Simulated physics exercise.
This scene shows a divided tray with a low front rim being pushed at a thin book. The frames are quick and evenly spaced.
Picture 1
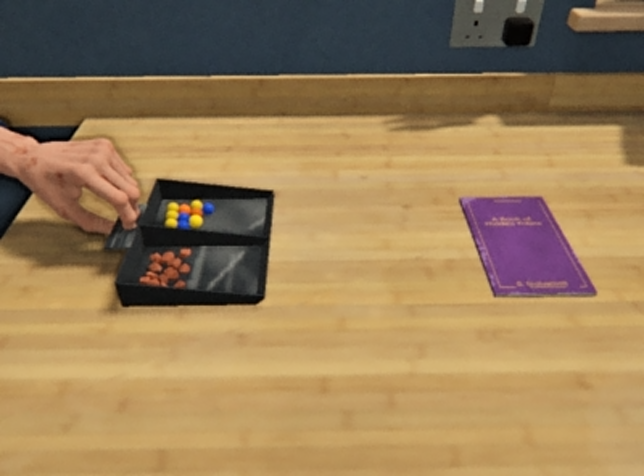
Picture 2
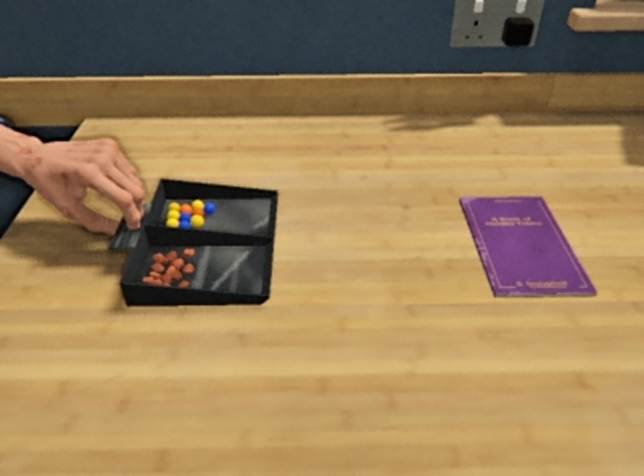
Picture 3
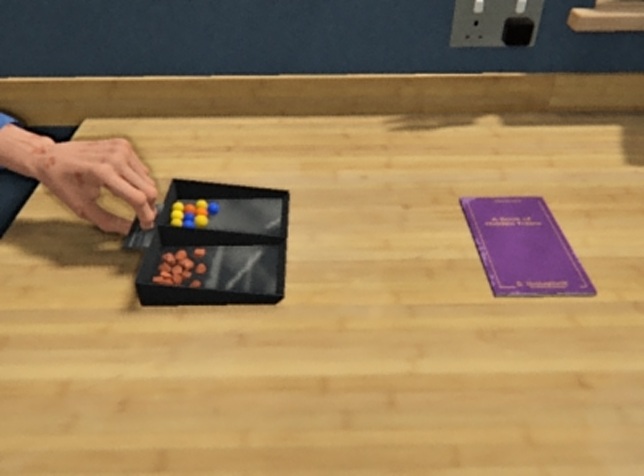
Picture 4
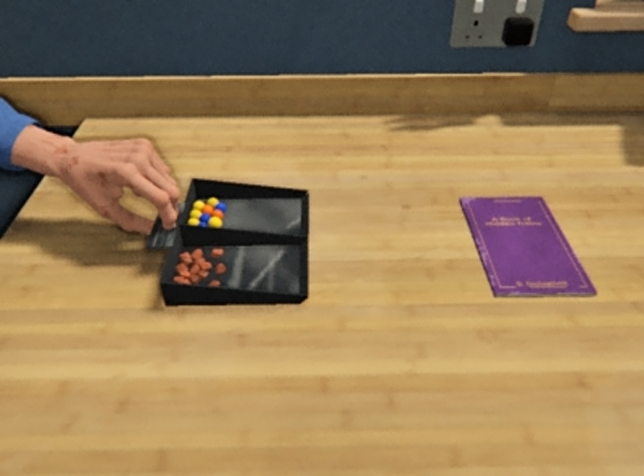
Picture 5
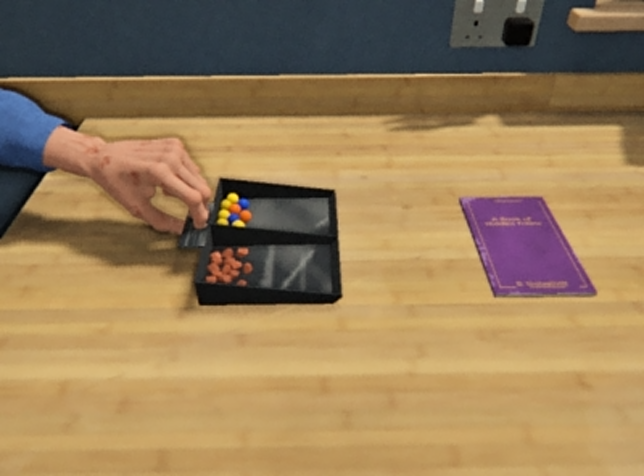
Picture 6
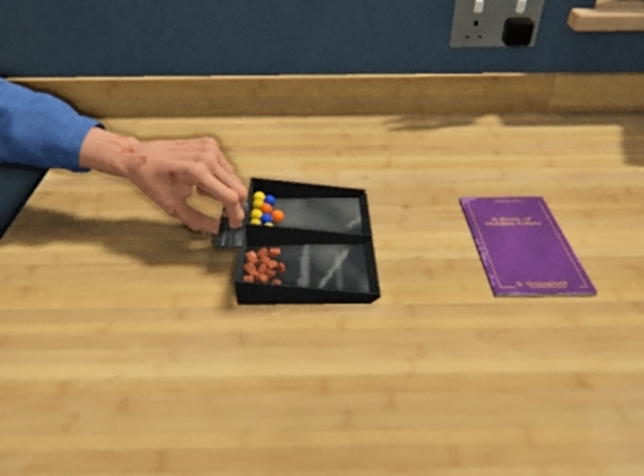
Hand sliding a divided black tray of gumballs and crushed brick bits rightward across a wooden surface, narrowing the gap to a purple book.
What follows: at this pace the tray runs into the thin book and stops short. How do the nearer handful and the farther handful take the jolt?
Observed: The nearer handful is retained and the farther handful overflows in part.
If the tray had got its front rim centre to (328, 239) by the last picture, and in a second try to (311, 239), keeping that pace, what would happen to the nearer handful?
Run 1: It holds inside the tray. Run 2: It holds inside the tray.
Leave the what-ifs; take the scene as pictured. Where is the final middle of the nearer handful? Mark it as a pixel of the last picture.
Near (456, 268).
Then, 0.09 s past the last view, tray still sliding, front rim near (426, 238); nearer handful all inside; farther handful all inside.
Then, 0.27 s past the last view, tray stopped at the thin book; nearer handful all inside, moved towards the front rim; farther handful all inside, moved towards the front rim.
Then, 0.48 s past the last view, tray stopped at the thin book; nearer handful all inside, moved towards the front rim; farther handful about half out of the tray.
Finally, tray stopped at the thin book; nearer handful all inside, moved towards the front rim; farther handful about half out of the tray.
